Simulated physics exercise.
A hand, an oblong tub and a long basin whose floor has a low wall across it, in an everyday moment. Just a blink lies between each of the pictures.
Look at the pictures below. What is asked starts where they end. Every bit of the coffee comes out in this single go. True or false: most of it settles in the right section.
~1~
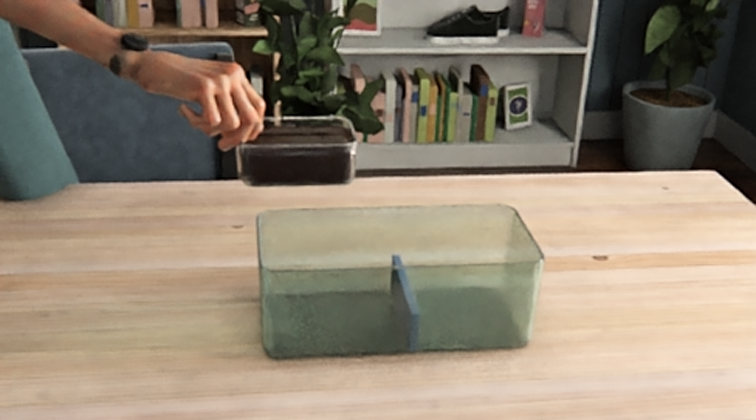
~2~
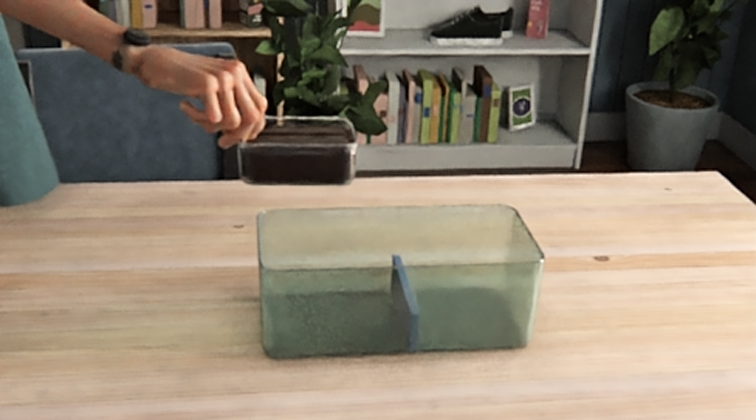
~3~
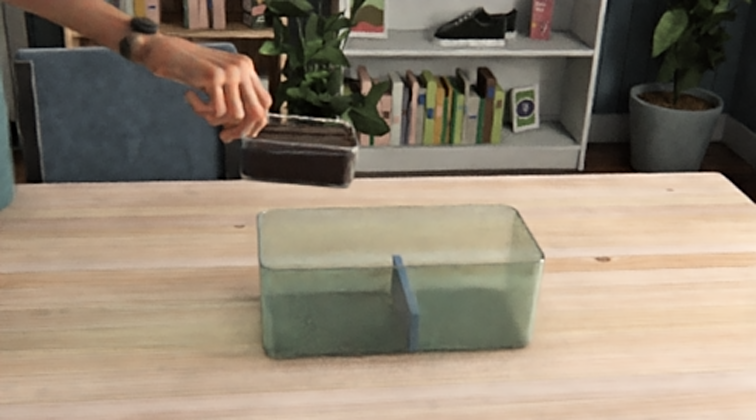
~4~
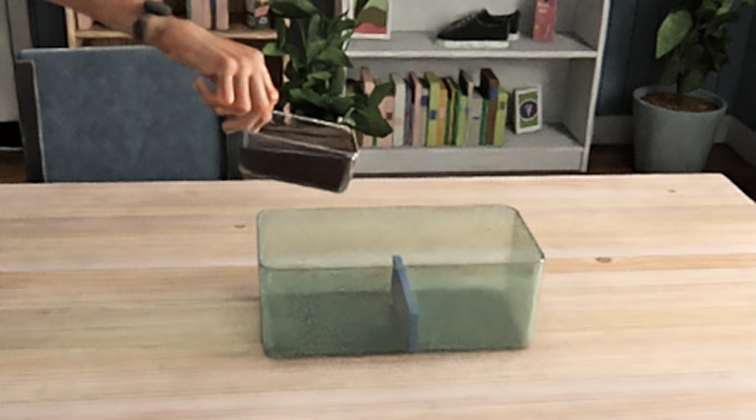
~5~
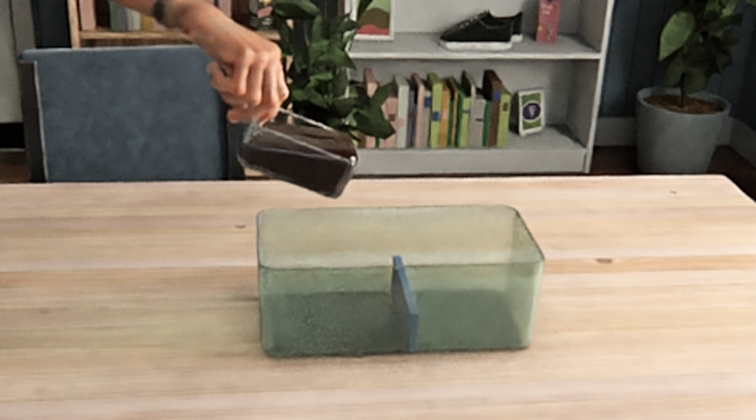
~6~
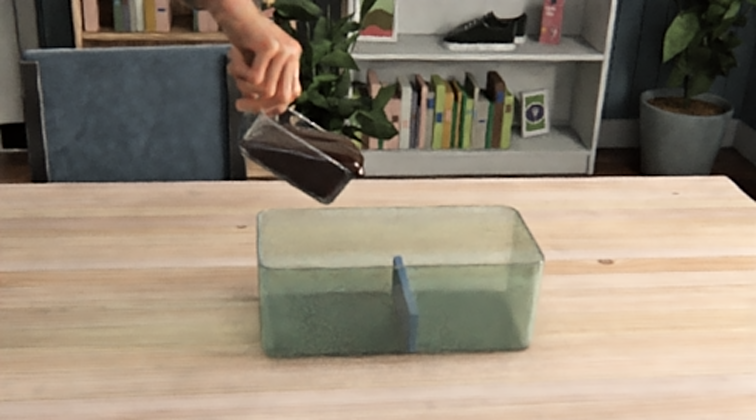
False.
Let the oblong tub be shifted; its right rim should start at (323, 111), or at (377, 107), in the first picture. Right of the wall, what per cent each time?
5 and 70 per cent.
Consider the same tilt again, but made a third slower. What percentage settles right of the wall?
Something like 30 in a hundred.
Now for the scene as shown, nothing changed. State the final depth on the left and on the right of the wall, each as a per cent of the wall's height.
30 % left, 0 % right.
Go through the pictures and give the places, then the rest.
In the first picture, it leans 0°; its right rim is at (353, 132); the coffee meets the walls at (242, 138) and (351, 136); the long basin's rim runs from (259, 241) to (529, 233); the wall's top is at (405, 284).
In the second picture, it leans 2°; its right rim is at (353, 133); the coffee meets the walls at (242, 136) and (351, 136).
In the third picture, it leans 6°; its right rim is at (354, 137); the coffee meets the walls at (244, 134) and (352, 137).
In the fourth picture, it leans 13°; its right rim is at (355, 143); the coffee meets the walls at (244, 131) and (354, 139).
In the fifth picture, it leans 23°; its right rim is at (355, 152); the coffee meets the walls at (245, 130) and (353, 144); 3 per cent is over the edge.
In the sixth picture, it leans 34°; its right rim is at (353, 163); the coffee meets the walls at (243, 128) and (343, 149); 9 per cent is over the edge.
A moment on, the tilt is 97° and 9 per cent is still to pour, 52 is left of the wall and 6 right of it.
Next, the tilt is 103° and 2 per cent is still to pour, 88 is left of the wall and 8 right of it.
Then the tilt is 103° and 0 per cent is still to pour, 86 is left of the wall and 10 right of it.
Later the tilt is 103° and 0 per cent is still to pour, 87 is left of the wall and 10 right of it.
Finally, 87 per cent lies left of the wall, 10 right of it and 3 outside.
